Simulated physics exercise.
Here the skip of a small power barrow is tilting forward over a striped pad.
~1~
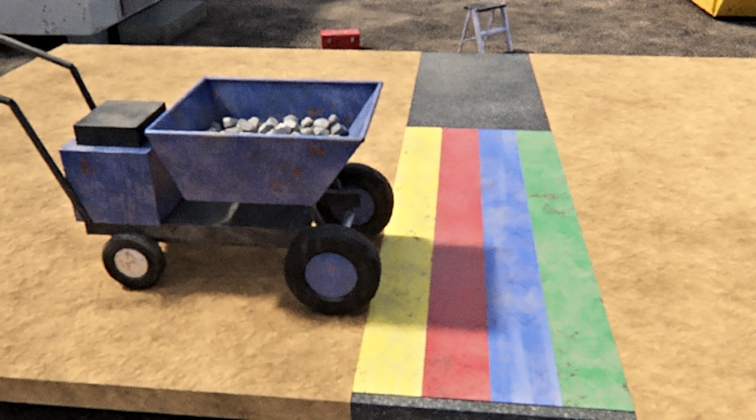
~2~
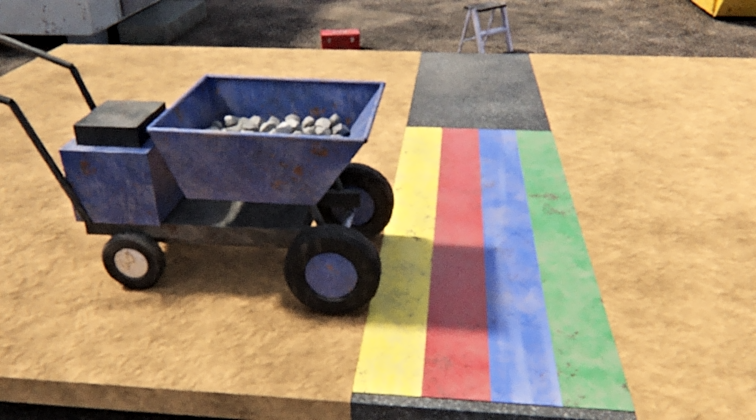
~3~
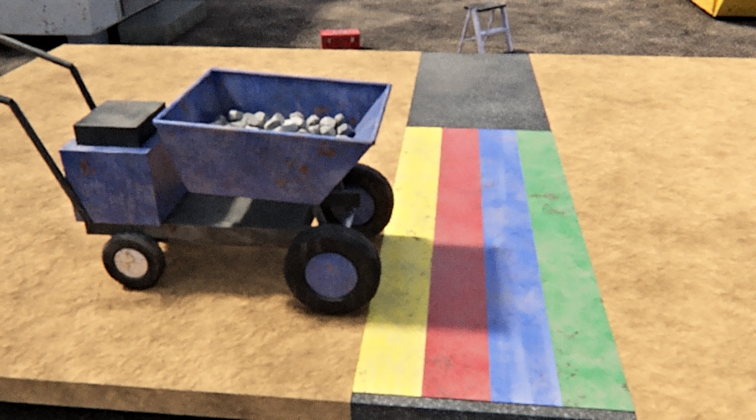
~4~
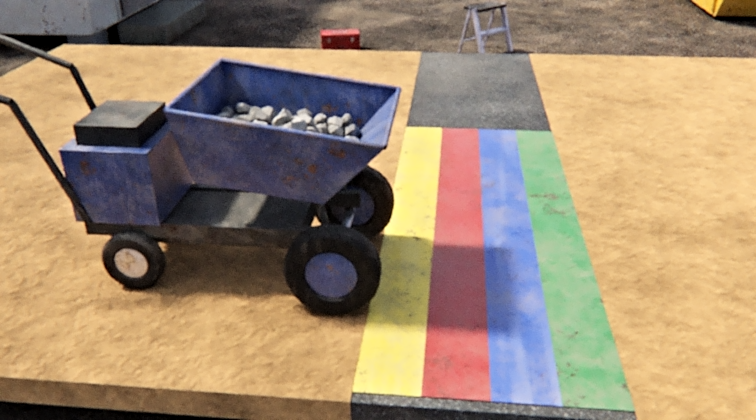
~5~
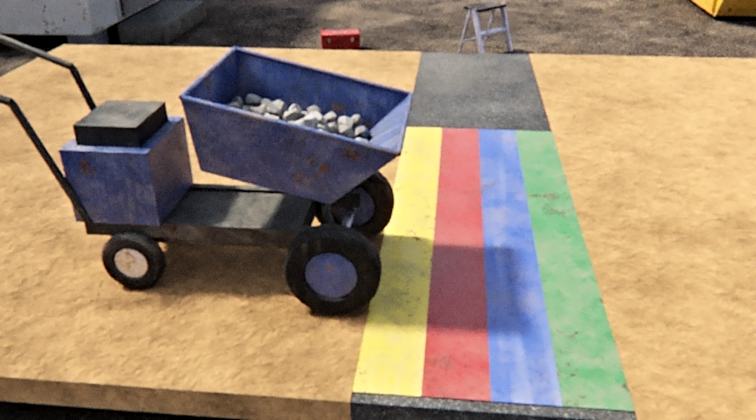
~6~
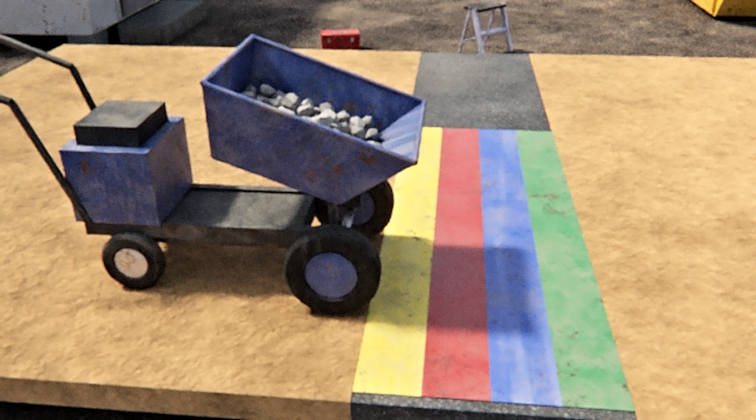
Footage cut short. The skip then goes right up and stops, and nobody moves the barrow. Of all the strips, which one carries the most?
I would say the blue one.
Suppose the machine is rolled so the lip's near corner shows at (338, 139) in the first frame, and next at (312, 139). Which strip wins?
So the first one goes to the blue one and the second to the red strip.
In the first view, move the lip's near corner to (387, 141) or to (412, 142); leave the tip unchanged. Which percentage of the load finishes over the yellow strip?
In order: 0 % and 0 %.
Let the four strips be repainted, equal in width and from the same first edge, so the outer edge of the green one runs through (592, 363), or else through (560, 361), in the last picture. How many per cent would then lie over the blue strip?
The first one comes out at 40 percent, while the second comes out at 30 percent.
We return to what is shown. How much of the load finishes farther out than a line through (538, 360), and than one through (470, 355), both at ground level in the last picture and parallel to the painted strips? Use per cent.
Roughly 40 per cent, then roughly 80 per cent.
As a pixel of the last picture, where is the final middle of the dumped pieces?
It settles centred around (521, 276).
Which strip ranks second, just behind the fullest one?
Rank two: The green one.
Soon after the last picture, skip tipped steeply; all in the skip.
A little later, skip tipped right over; most in the skip; a small part over the blue strip; a stray few over the green strip.
Later still, skip tipped right over; about a quarter in the skip; a small part over the red strip; about half over the blue strip; about a quarter over the green strip; a small part off the paint.
At rest, skip tipped right over; a small part in the skip; none over the yellow strip; a small part over the red strip; about half over the blue strip; about a quarter over the green strip; a small part off the paint.
